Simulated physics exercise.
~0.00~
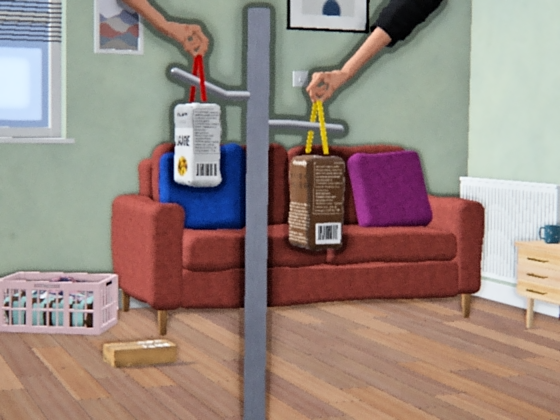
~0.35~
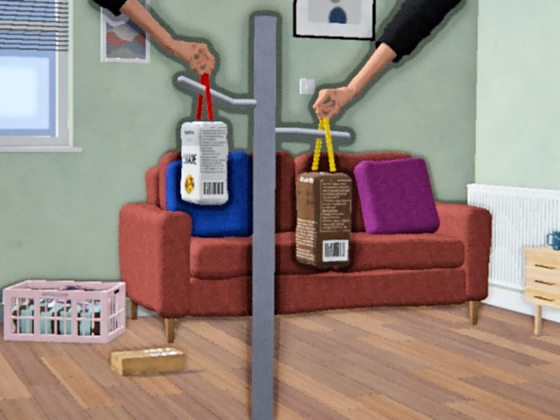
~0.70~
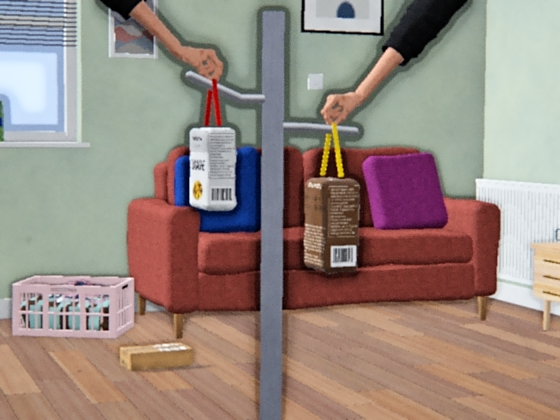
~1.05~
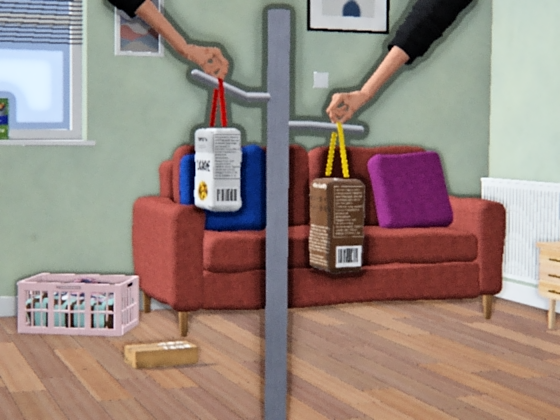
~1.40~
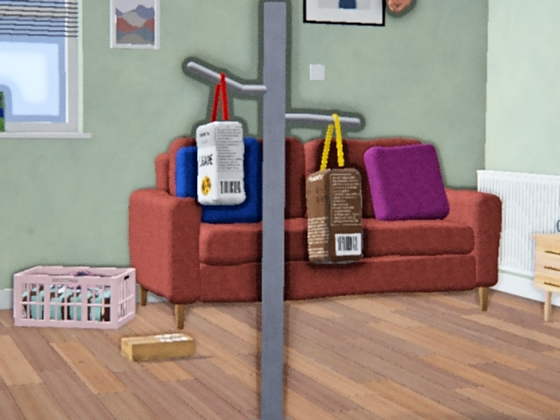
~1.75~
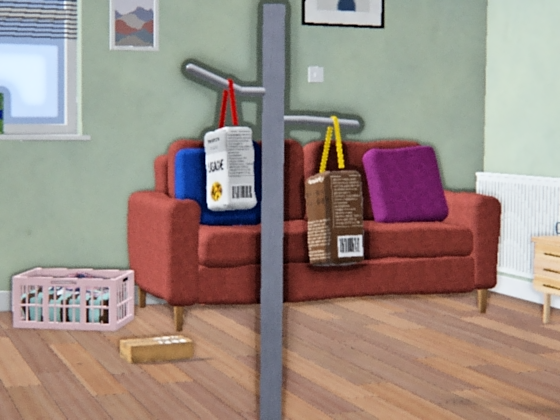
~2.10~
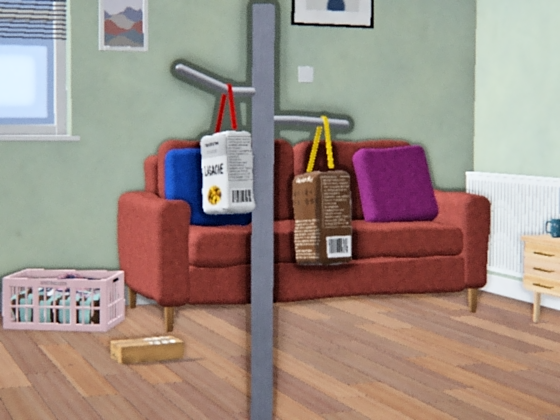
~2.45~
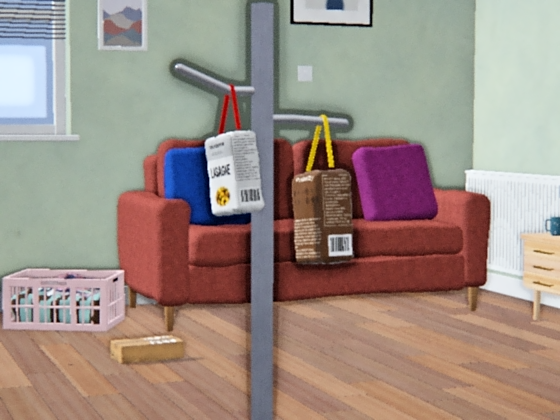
At the start, two hands hold a white bag by a red loop and a brown sack by a yellow loop beside a grey post with two pegs, in front of a red sofa. The hands lower them a little, bringing the loops down onto the pegs, the white bag on the left and the brown sack on the right. Both hands then let go and draw out of view. The white bag turns slightly and shifts toward the post, while the brown sack tilts a little and straightens. Finally, both are still hanging from their pegs, the white bag leaning slightly.
